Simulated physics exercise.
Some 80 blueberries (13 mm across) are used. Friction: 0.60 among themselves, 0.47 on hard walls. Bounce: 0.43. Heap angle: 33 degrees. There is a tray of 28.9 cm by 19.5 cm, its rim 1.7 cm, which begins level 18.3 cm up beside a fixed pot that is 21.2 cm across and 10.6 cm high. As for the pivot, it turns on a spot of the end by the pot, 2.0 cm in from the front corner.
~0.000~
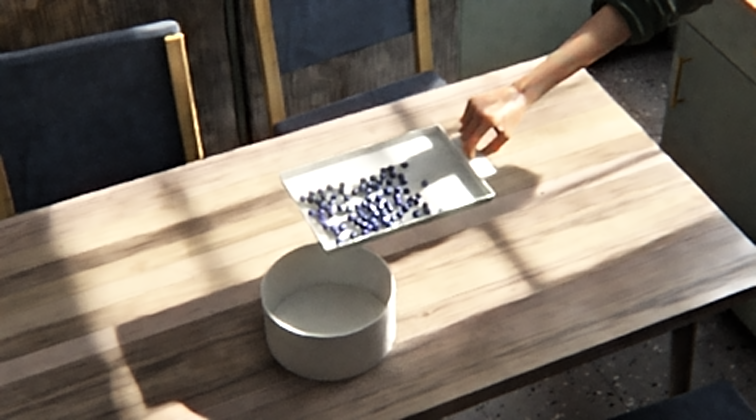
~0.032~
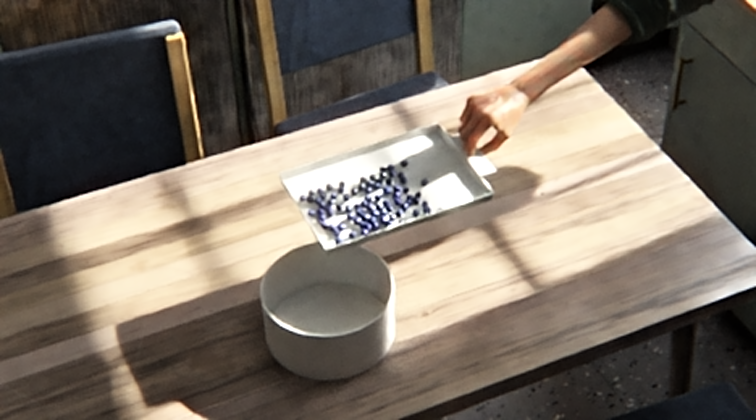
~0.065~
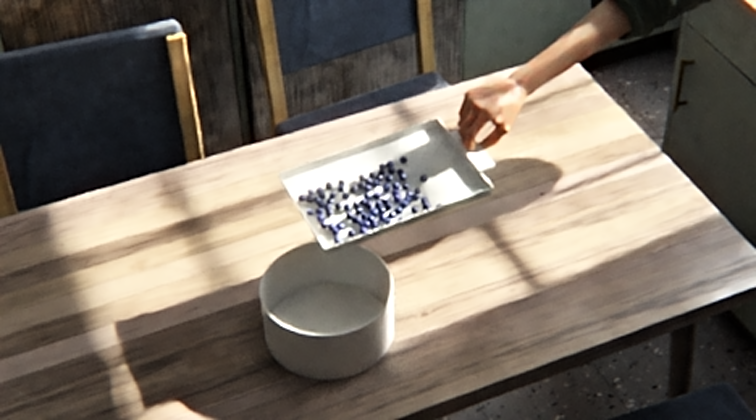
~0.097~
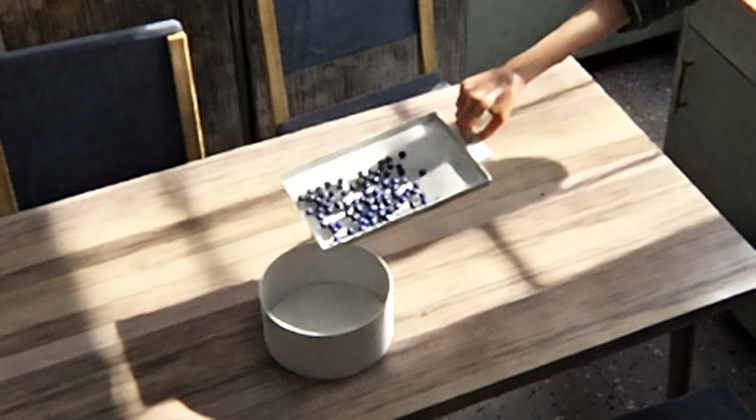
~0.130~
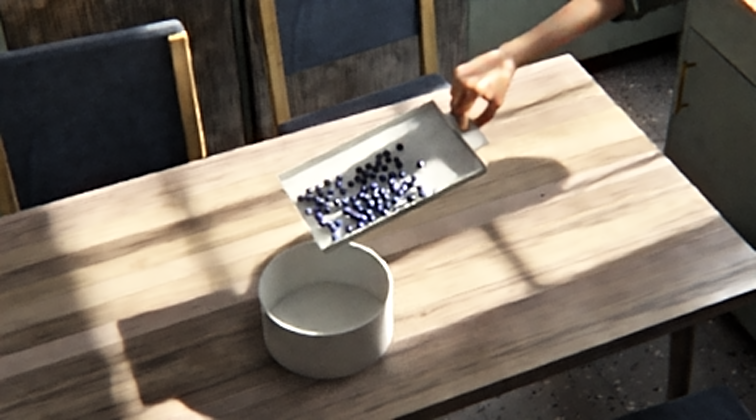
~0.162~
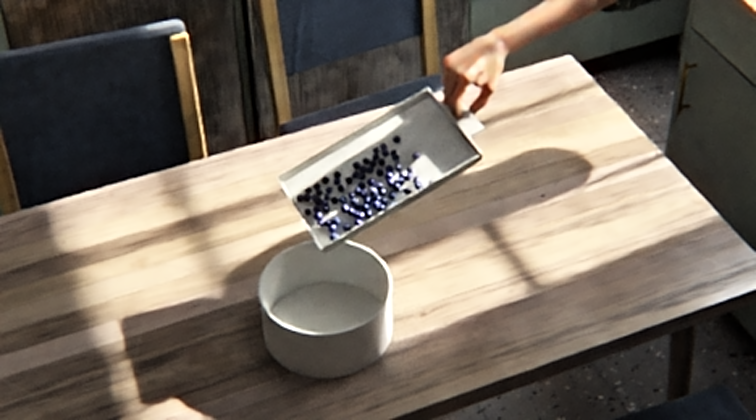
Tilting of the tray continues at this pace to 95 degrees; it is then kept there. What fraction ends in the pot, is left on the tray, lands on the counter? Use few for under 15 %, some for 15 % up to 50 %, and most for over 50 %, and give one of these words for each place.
Pot: Some, tray: Few, counter: Most.
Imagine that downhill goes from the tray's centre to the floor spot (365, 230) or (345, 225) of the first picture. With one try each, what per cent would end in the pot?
First try: Around 95 percent; second try: Around 85 percent.
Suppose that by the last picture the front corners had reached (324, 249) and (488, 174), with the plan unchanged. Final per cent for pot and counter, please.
The pot gets 100 and the counter 0.
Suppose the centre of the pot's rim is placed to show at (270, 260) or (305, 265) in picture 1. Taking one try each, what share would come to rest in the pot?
Close to 95 in a hundred, then close to 80 in a hundred.
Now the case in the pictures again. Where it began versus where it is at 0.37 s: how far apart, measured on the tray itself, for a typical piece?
By then it sits near 4 cm from where it began.
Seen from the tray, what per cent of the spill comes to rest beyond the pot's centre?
Some 90 per cent of the spill lies beyond the centre.
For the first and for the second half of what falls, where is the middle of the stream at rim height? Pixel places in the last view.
Roughly (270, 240) to begin with, later roughly (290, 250).
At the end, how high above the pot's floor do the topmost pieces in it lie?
Measured height: Approx. 2.0 cm.
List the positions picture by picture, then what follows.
Tray tilt 0 degrees, front corners at (328, 248) and (492, 194); middle of the pieces at (364, 205); pot at (328, 287), in the first frame.
Tray tilt 1 degrees, front corners at (327, 248) and (491, 192); middle of the pieces at (364, 204), in the second frame.
Tray tilt 3 degrees, front corners at (326, 247) and (490, 186), lowest corner left back; middle of the pieces at (363, 202), in the third frame.
Tray tilt 7 degrees, front corners at (324, 247) and (489, 178), lowest corner left back; middle of the pieces at (362, 199), in the fourth frame.
Tray tilt 13 degrees, front corners at (323, 247) and (485, 166), lowest corner left back; middle of the pieces at (360, 195), in the fifth frame.
Tray tilt 19 degrees, front corners at (321, 247) and (479, 153), lowest corner left back; middle of the pieces at (358, 192); pot at (325, 285). Its pace works out near 185 degrees a second, in the sixth frame.
Then, at 0.37 s, tilt 57 degrees; the tray holds 100 %, the pot 0 %.
After 0.52 s, tilt 85 degrees; the tray holds 100 %, the pot 0 %.
After 0.78 s, tilt 95 degrees; the tray holds 20 %, the pot 20 %.
At rest (1.7 s), pot 35 %, tray 0 %, counter 65 %.
